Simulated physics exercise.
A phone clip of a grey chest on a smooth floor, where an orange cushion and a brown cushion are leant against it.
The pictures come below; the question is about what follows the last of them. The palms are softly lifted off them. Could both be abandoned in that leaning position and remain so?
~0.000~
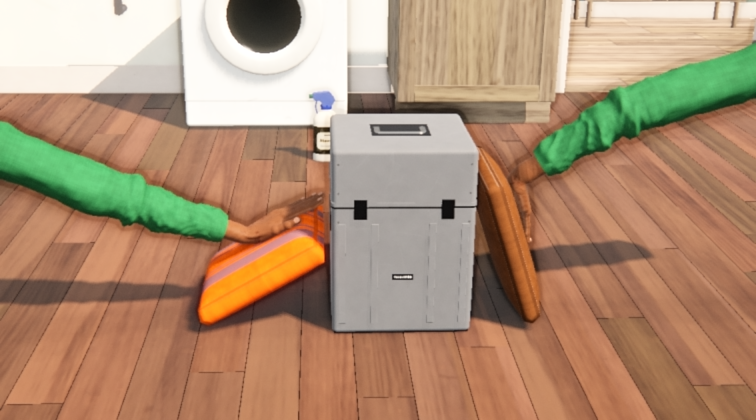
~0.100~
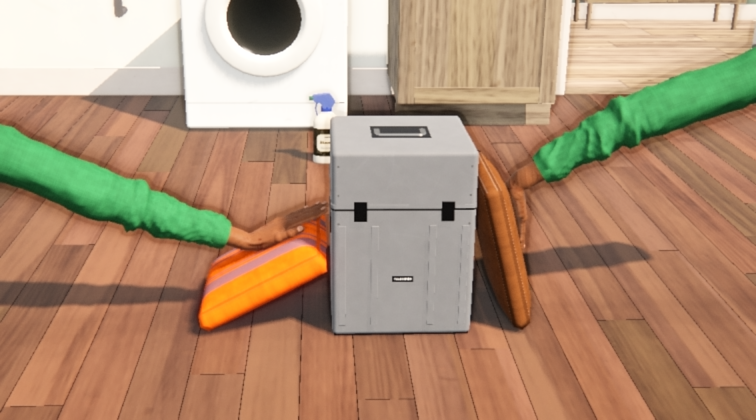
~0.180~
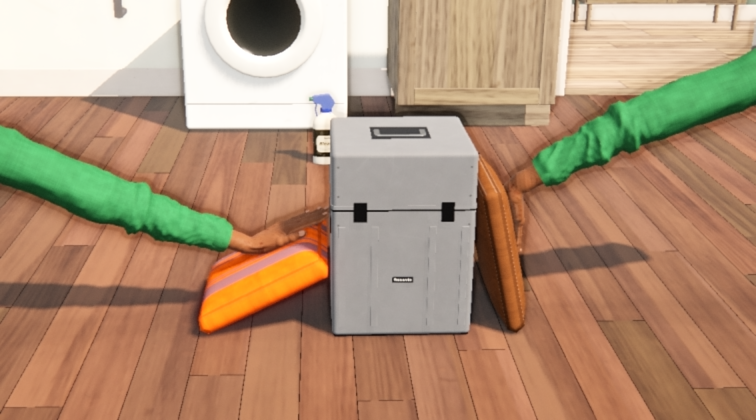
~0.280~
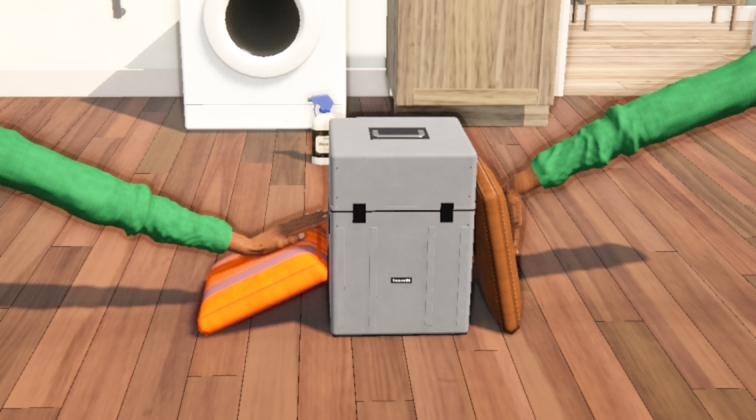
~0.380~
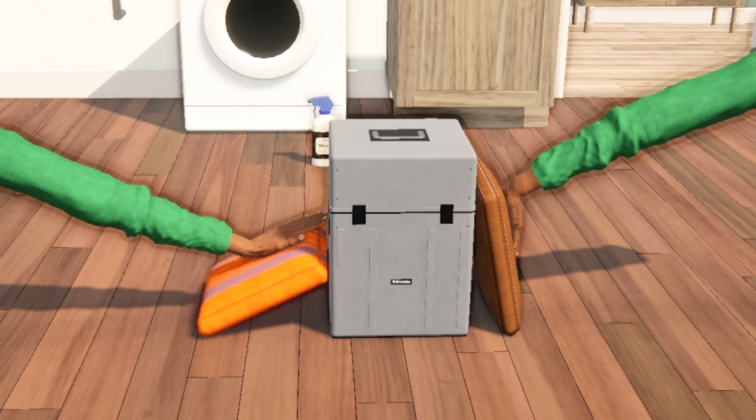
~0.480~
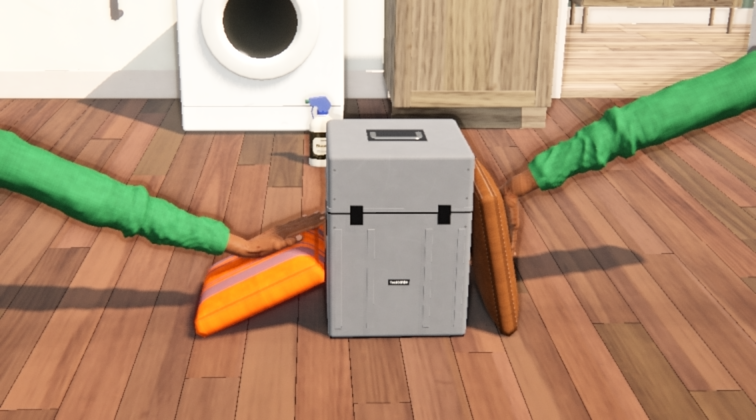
My guess is the orange cushion will come down, my guess is the brown cushion won't come down.
After 0.78 s, orange cushion flat on the floor near (259, 295); brown cushion propped as before near (487, 242).
In the end, orange cushion flat on the floor near (259, 295); brown cushion propped as before near (487, 242). The orange cushion slips and lies down and the brown cushion holds its lean.
